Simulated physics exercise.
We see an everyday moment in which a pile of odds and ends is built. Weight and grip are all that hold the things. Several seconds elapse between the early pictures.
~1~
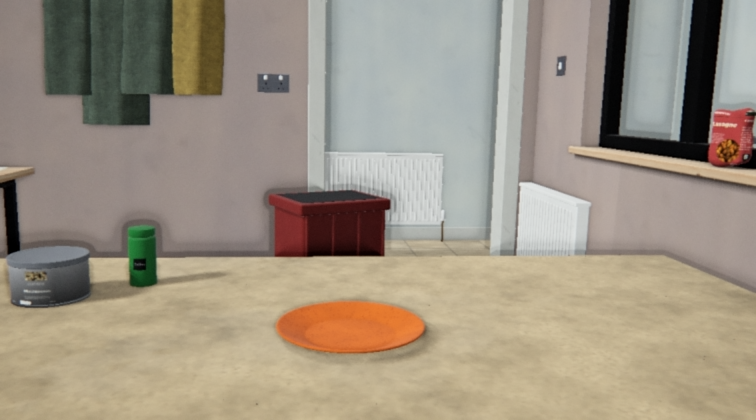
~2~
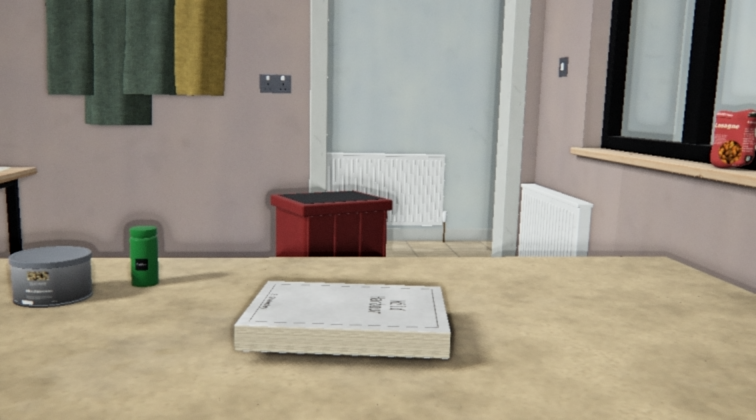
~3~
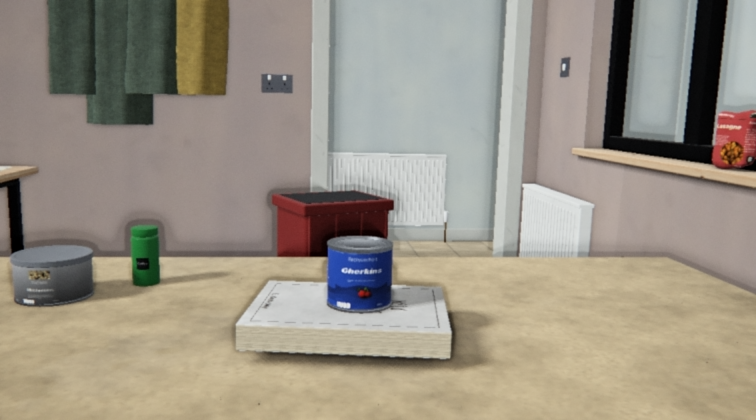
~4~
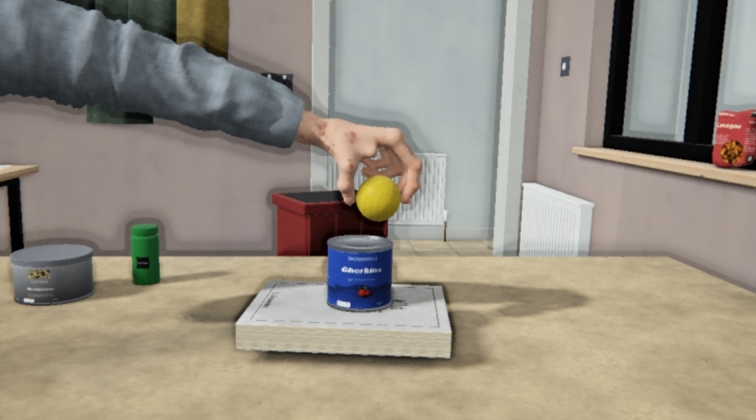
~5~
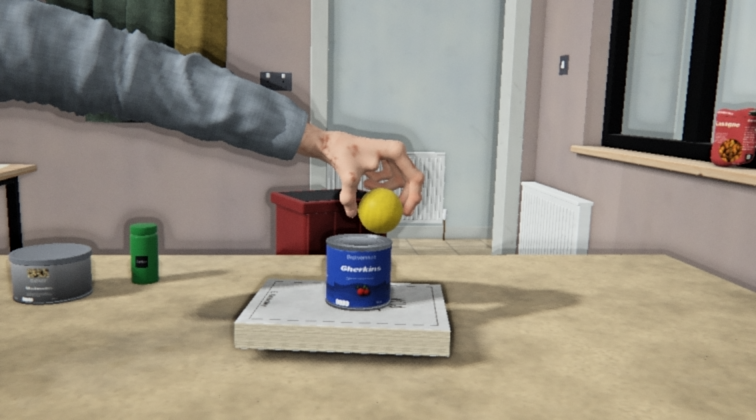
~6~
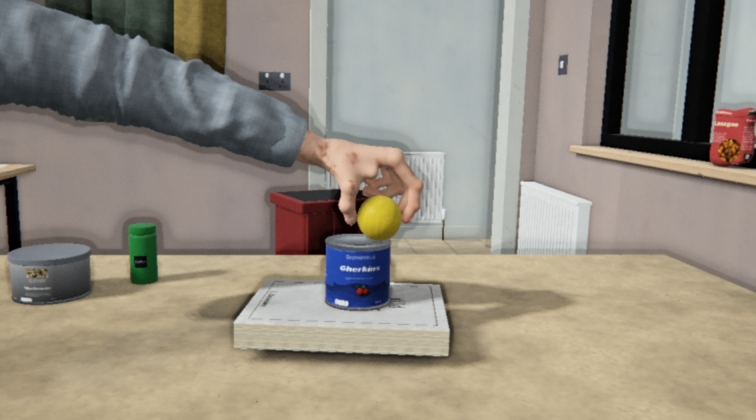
A hand lowering a yellow lemon onto a blue tin, after a white book, then the tin, appear over an orange plate.
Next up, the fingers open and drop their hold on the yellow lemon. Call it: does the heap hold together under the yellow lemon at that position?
It holds together.
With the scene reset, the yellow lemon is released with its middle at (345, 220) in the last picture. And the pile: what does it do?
Well, it is fine after that.
Then, 0.30 s past the last view, nothing moves.
Then, 0.70 s past the last view, yellow lemon resting near (380, 219).
Finally, all 6 still in place. Final places as the last picture's camera would see them, yellow lemon near (380, 219). The pile keeps its balance.
